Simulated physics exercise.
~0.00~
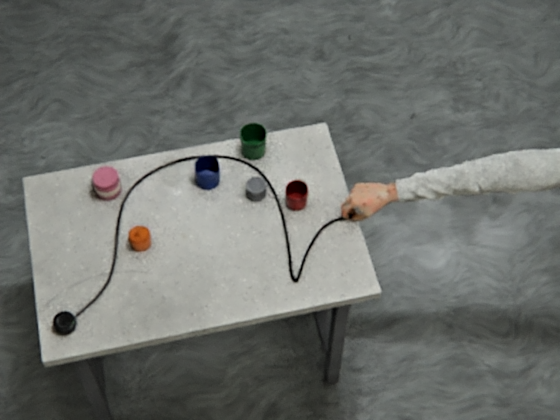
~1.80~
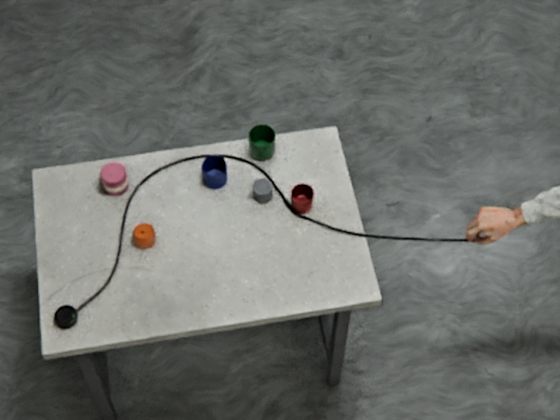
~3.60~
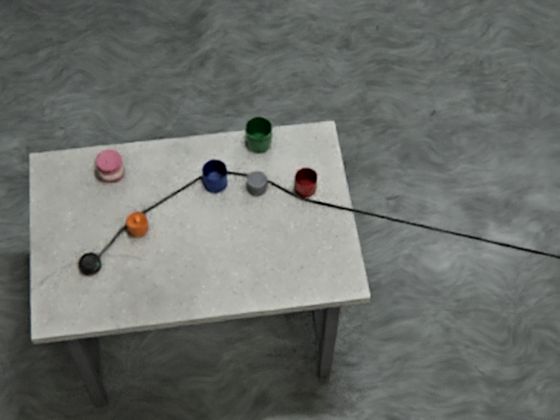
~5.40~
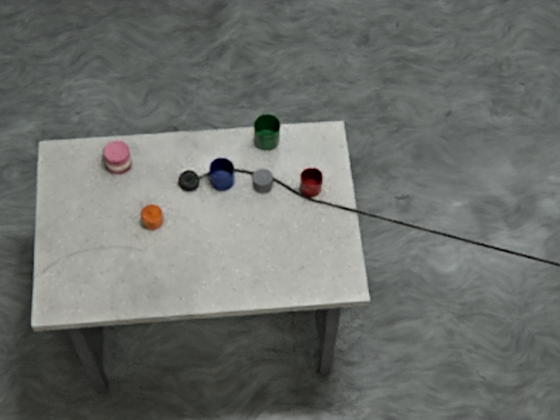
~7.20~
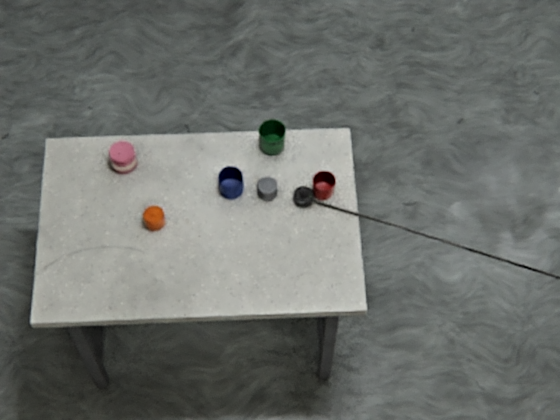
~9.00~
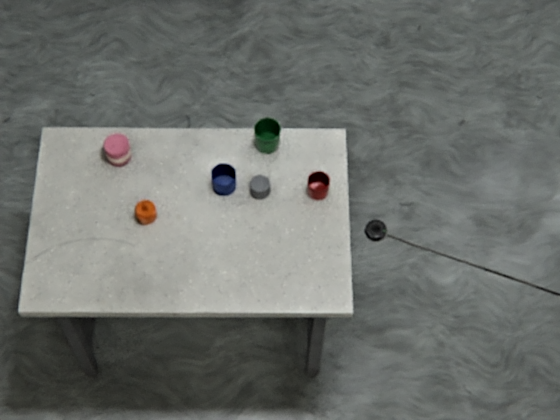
At the start, a slack black wire curves across a pale table from a round black adaptor at the lower left, winding among six small containers to a hand at the right edge. The hand pulls the wire rightwards and leaves view as the curve flattens. Drawn tight, the wire runs by the orange pot, blue cup, grey tub and red mug, and a few of them shift slightly. The adaptor slides up and right to the blue cup, then on to the red mug. Finally it clears the table's right edge, leaving all six containers upright on top.
